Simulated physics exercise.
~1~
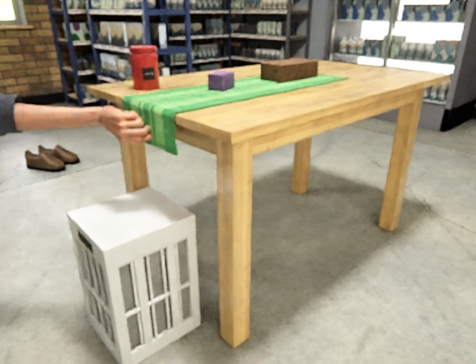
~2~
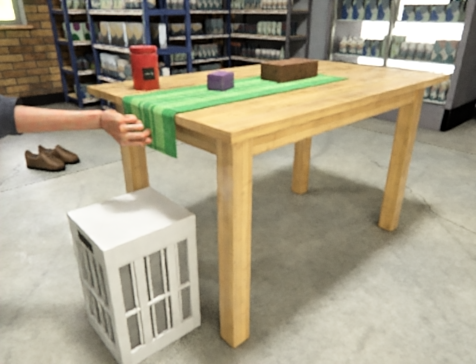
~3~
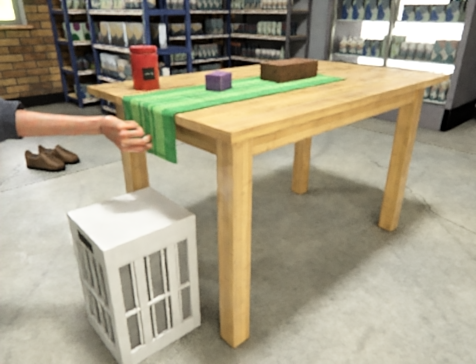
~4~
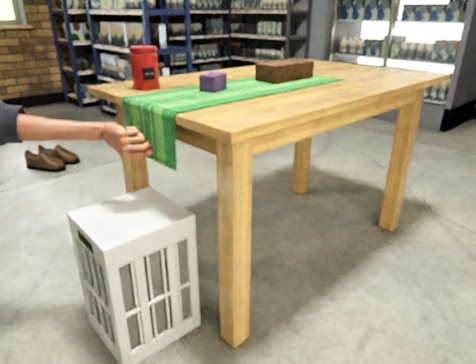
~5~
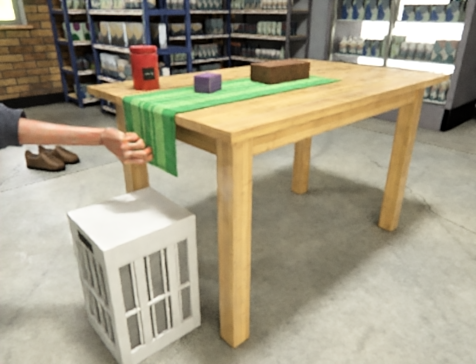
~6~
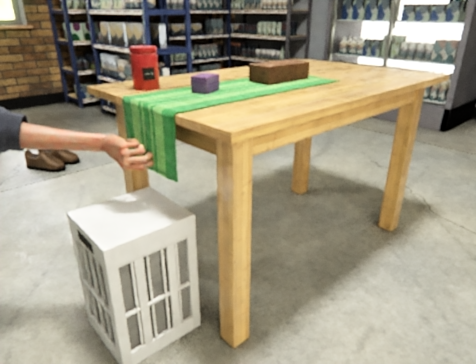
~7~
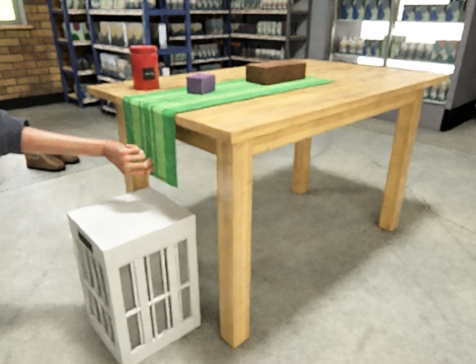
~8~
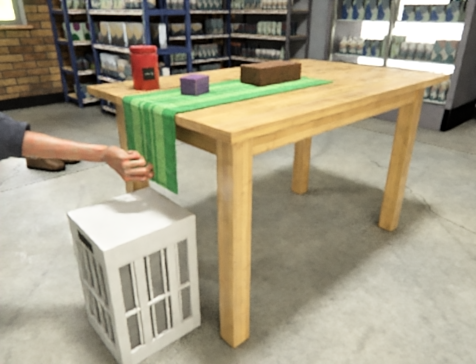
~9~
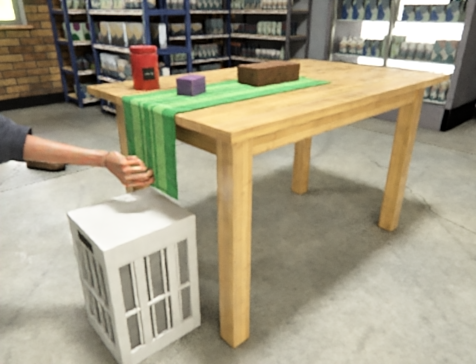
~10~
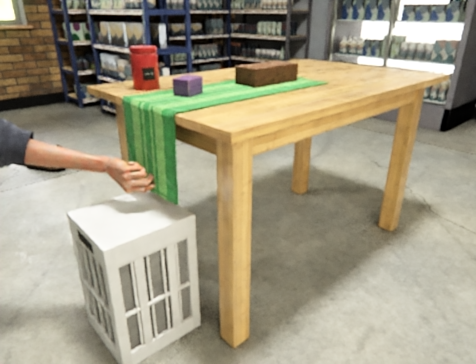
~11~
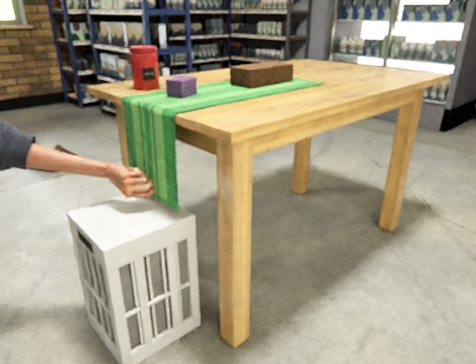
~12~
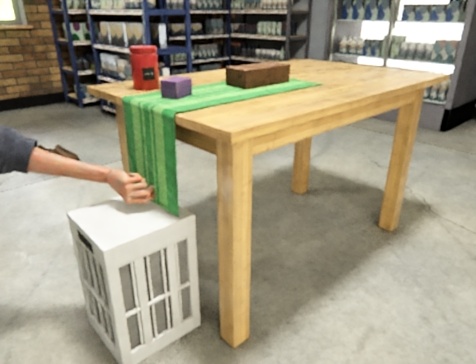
Green cloth being drawn down over a table's end by a hand, carrying purple and brown blocks left, red jar staying put.
